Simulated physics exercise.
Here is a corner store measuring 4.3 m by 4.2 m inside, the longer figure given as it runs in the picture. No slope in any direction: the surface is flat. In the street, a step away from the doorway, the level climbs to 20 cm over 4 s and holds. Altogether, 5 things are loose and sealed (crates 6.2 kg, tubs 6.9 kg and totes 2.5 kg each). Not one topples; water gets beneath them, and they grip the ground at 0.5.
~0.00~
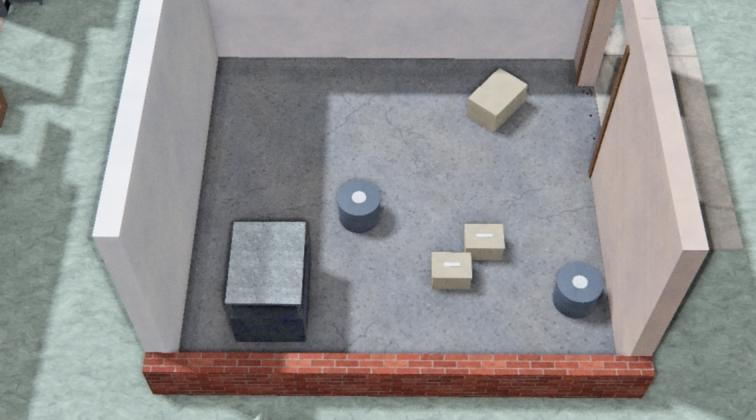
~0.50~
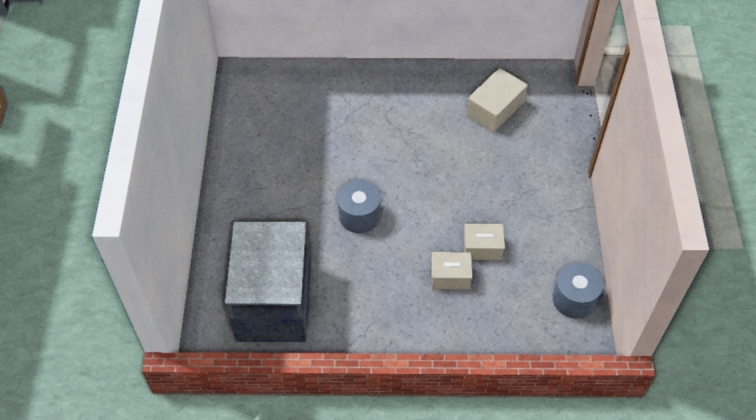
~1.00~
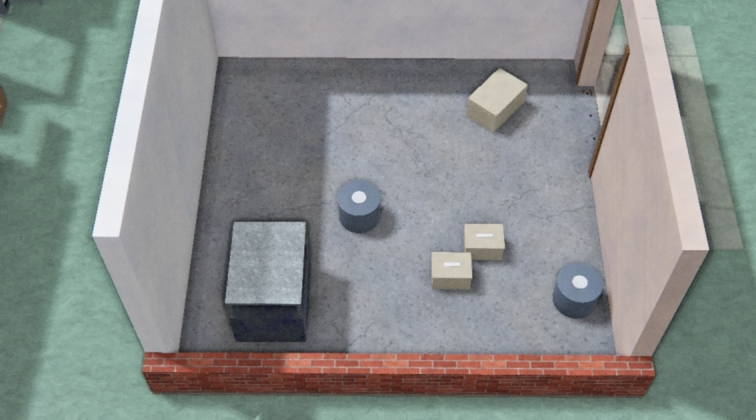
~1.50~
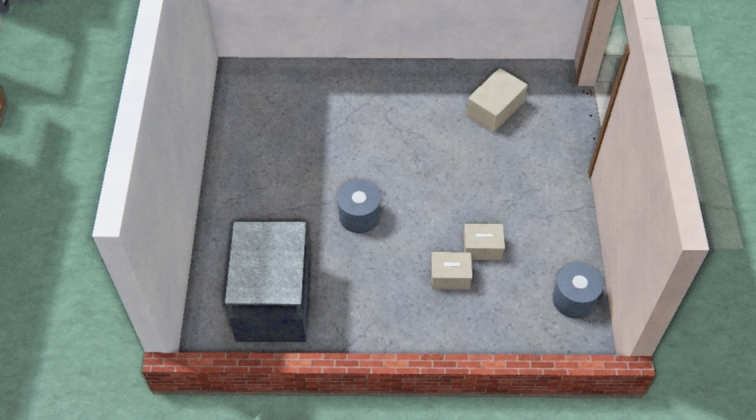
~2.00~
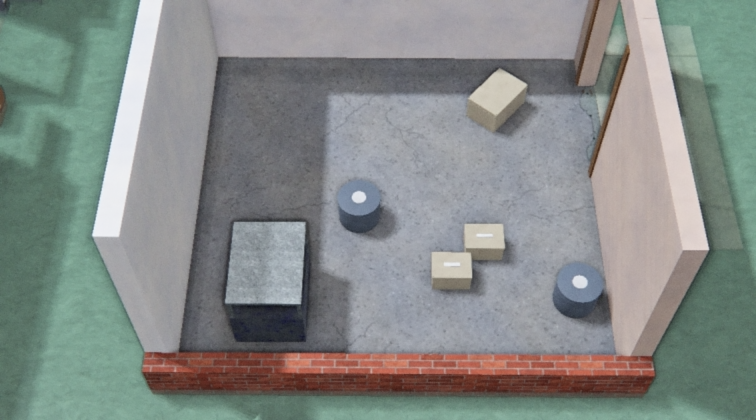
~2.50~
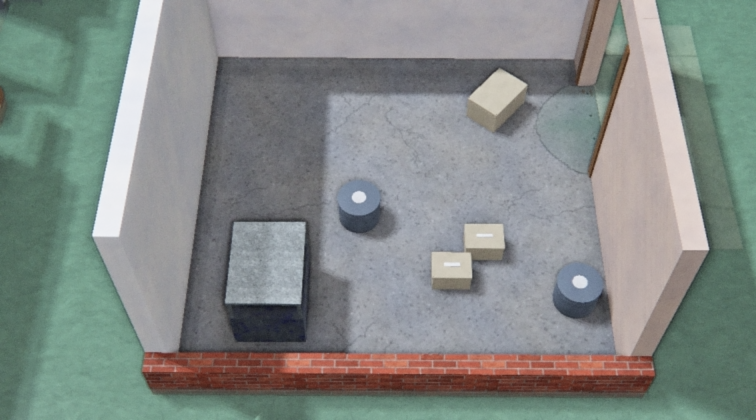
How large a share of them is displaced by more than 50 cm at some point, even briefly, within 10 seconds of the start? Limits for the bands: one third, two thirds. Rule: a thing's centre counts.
Band: Middle, one third to two thirds.
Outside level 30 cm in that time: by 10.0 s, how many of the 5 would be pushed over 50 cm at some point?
Then the count would be 4.
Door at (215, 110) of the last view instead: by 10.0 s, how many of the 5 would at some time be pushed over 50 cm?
In that case the number is 3.
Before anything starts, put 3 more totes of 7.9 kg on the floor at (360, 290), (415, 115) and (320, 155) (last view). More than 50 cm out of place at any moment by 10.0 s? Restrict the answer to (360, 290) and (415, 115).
Well, the first one stays inside the mark, and the second tops the mark.
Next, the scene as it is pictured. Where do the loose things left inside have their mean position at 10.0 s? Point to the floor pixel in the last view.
Mean position: Approximately (400, 236).
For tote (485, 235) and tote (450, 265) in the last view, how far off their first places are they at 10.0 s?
Respectively 40 and 30 centimetres.
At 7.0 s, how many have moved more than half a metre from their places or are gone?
By that time the total stands at 2.
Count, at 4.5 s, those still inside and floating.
At that time the total is 0.
After 3.5 s 0 of 5 are over 50 cm from their spots; 0 afloat.
After 4.5 s 1 of 5 are over 50 cm from their spots; 0 afloat.
After 7.0 s 2 of 5 are over 50 cm from their spots; 1 afloat.
After 10.0 s 2 of 5 are over 50 cm from their spots, and 2 have been at some point; 4 afloat.
